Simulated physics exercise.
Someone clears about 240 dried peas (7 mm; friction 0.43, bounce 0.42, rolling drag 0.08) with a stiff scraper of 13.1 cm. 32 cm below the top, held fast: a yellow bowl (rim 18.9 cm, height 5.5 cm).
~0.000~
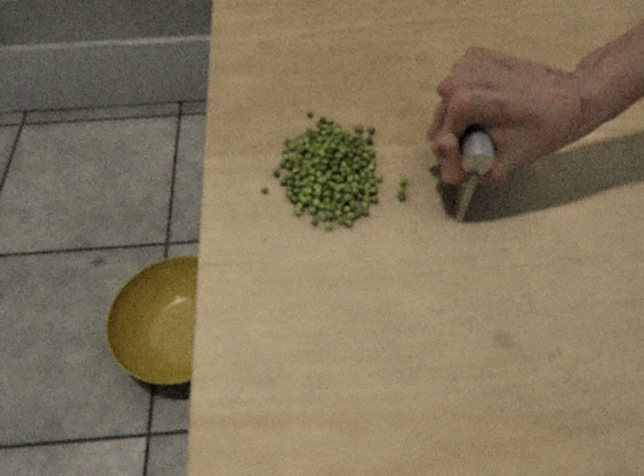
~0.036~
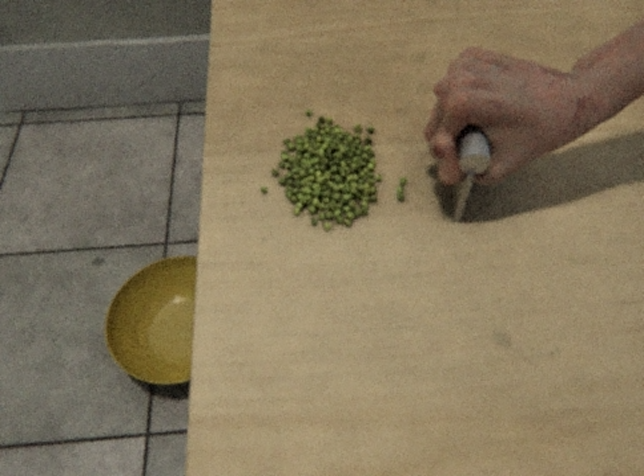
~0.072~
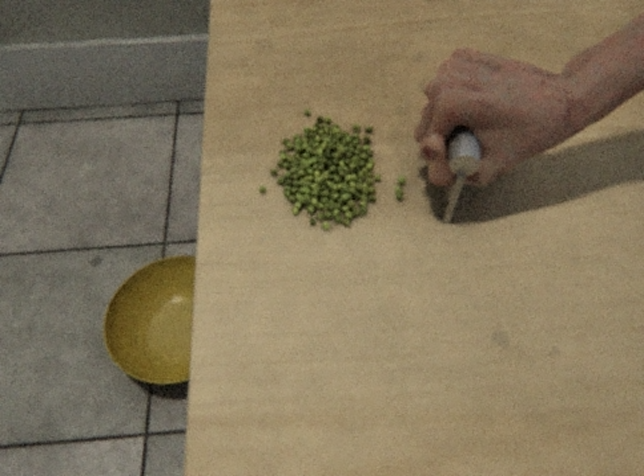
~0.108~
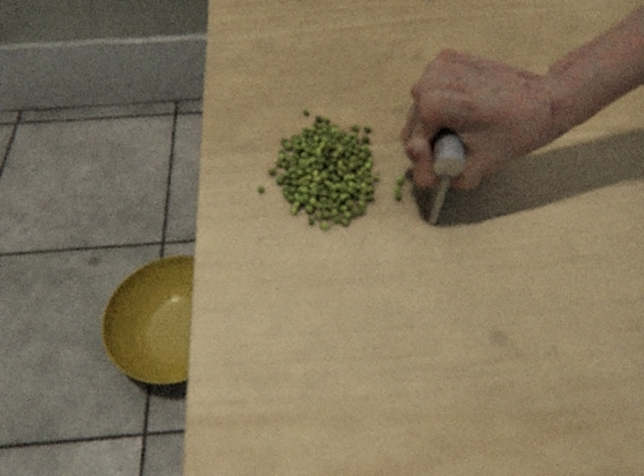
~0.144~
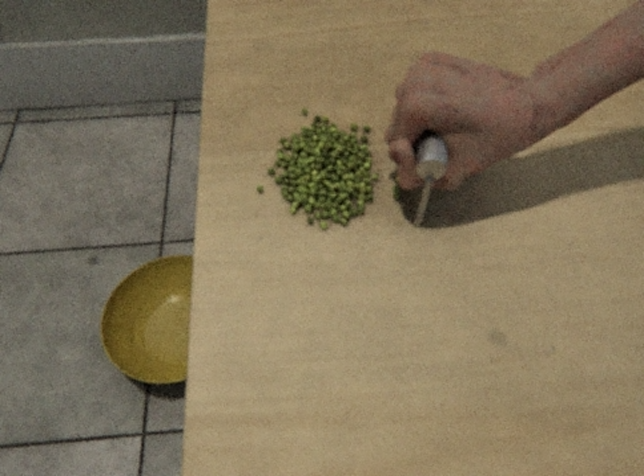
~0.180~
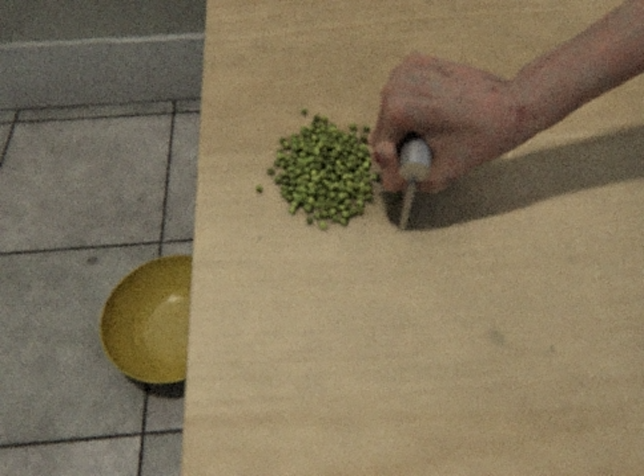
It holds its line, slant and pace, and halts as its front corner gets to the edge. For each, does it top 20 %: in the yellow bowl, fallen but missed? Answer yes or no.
Yellow bowl: Yes, missed: No.
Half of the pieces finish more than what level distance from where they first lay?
Roughly 20 cm.
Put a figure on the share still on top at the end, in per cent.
About 35 per cent.
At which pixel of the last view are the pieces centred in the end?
At about (182, 314).
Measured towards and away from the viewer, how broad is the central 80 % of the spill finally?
Roughly 12 cm.
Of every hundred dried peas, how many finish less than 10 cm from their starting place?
Some 25 per cent.
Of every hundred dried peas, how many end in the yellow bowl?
Roughly 60 per cent.
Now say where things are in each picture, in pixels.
In the first picture, scraper from (472, 181) to (470, 83); moved 0.0 cm; pieces shifted so far, 0; middle of the spill at (326, 162); yellow bowl at (177, 315).
In the second picture, scraper from (468, 182) to (467, 83); moved 0.2 cm; pieces shifted so far, 0; middle of the spill at (326, 162).
In the third picture, scraper from (459, 183) to (458, 84); moved 1.0 cm; pieces shifted so far, 0; middle of the spill at (324, 161).
In the fourth picture, scraper from (443, 185) to (445, 85); moved 2.1 cm; pieces shifted so far, 0; middle of the spill at (323, 161).
In the fifth picture, scraper from (427, 187) to (430, 87); moved 3.5 cm; pieces shifted so far, 0; middle of the spill at (322, 161).
In the sixth picture, scraper from (411, 189) to (416, 89); moved 4.8 cm; pieces shifted so far, 0; middle of the spill at (321, 161); yellow bowl at (171, 314). Its speed is about 0.37 m/s, heading 7 degrees towards the viewer.
After 0.44 s, scraper 14 cm from its start, spill 14 cm wide; still on top 100 %.
Then, at 0.70 s, scraper 23 cm from its start, spill 16 cm wide; off the edge, not caught 15 %, still on top 85 %.
After 0.93 s, scraper 23 cm from its start, spill 17 cm wide; yellow bowl 40 %, off the edge, not caught 20 %, still on top 40 %.
At rest (2.0 s), yellow bowl 60 %, fallen but missed 5 %, still on top 35 %.
